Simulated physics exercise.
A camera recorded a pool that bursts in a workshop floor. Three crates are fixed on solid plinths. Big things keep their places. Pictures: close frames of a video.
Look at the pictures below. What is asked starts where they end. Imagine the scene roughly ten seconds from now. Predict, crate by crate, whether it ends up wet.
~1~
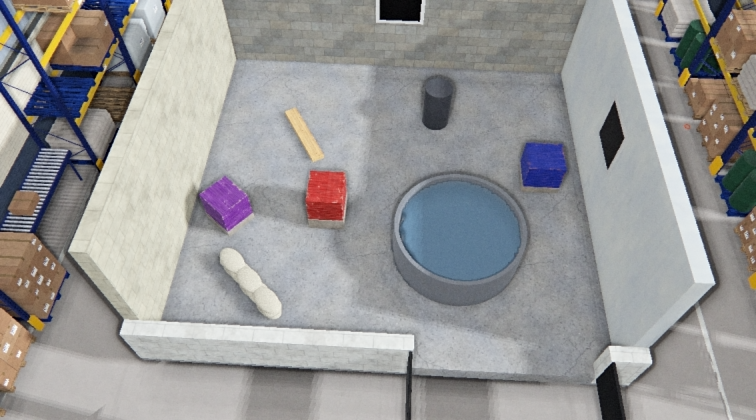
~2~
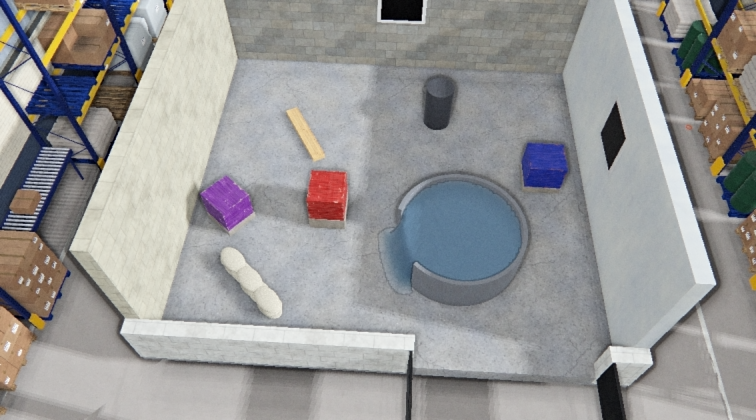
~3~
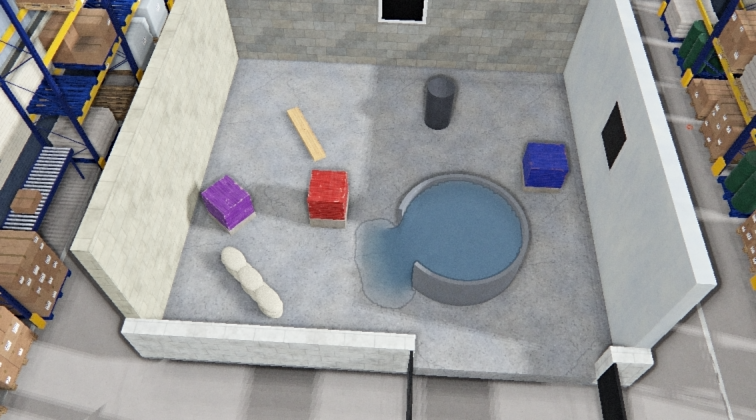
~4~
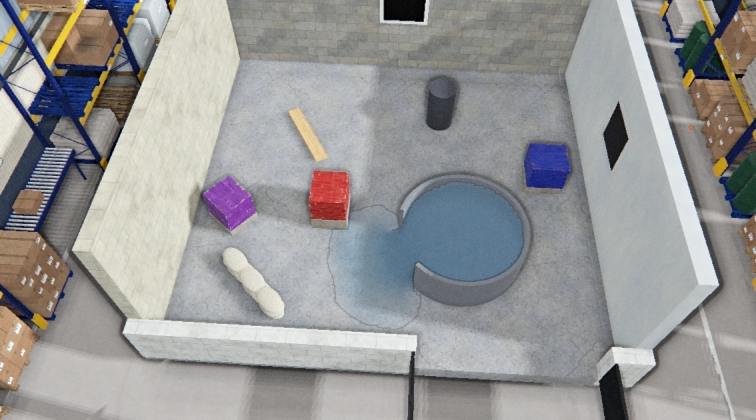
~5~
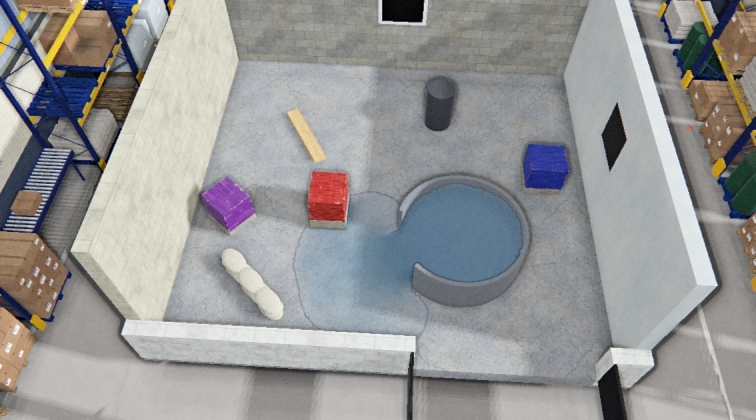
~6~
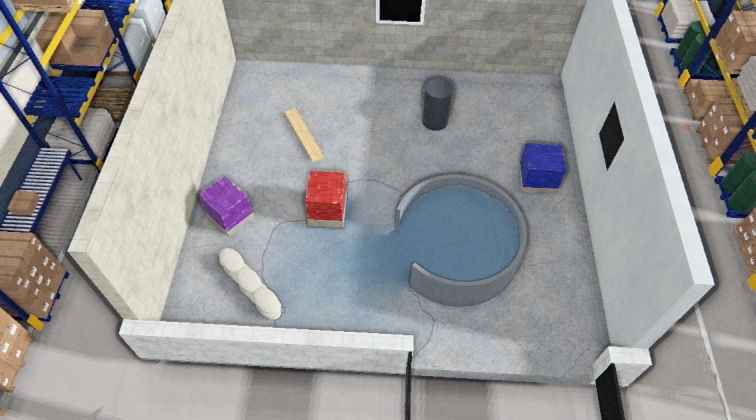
Result: The red crate is protected by its plinth, the blue crate is protected by its plinth, the purple crate is not protected by its plinth.
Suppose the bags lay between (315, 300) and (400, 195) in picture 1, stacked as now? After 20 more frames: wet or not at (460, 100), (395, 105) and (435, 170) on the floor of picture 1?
The three spots come out unflooded, unflooded and soaked, in that sequence.
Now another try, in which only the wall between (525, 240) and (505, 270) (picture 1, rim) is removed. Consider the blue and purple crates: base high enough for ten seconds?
In that case the blue one is never flooded and the purple one is never flooded.
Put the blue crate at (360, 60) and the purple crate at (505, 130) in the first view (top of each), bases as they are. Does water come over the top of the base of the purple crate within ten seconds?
The purple crate simply stays high and dry.
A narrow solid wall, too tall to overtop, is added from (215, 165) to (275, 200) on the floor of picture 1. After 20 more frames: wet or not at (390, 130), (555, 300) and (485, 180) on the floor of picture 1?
Outcome by spot, in order - watered, unwatered, unwatered.
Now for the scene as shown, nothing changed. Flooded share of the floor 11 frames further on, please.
Roughly 30 percent, I reckon.
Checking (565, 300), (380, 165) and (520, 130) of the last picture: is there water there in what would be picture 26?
Going through them in order, I'd say clear, drenched and clear.
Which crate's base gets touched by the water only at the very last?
Note: The one in blue.
A moment on, water covers 20 % of the floor; the red crate water round its plinth, the blue crate not reached, the purple crate water round its plinth.
Next, water covers 30 % of the floor; the red crate water round its plinth, the blue crate not reached, the purple crate water round its plinth.
Then, water covers 40 % of the floor; the red crate water round its plinth, the blue crate not reached, the purple crate water round its plinth.
Later, water covers 60 % of the floor; the red crate water round its plinth, the blue crate not reached, the purple crate water round its plinth.
In the end, water covers 90 % of the floor; the red crate stayed above the water, the blue crate stayed above the water, the purple crate was topped.
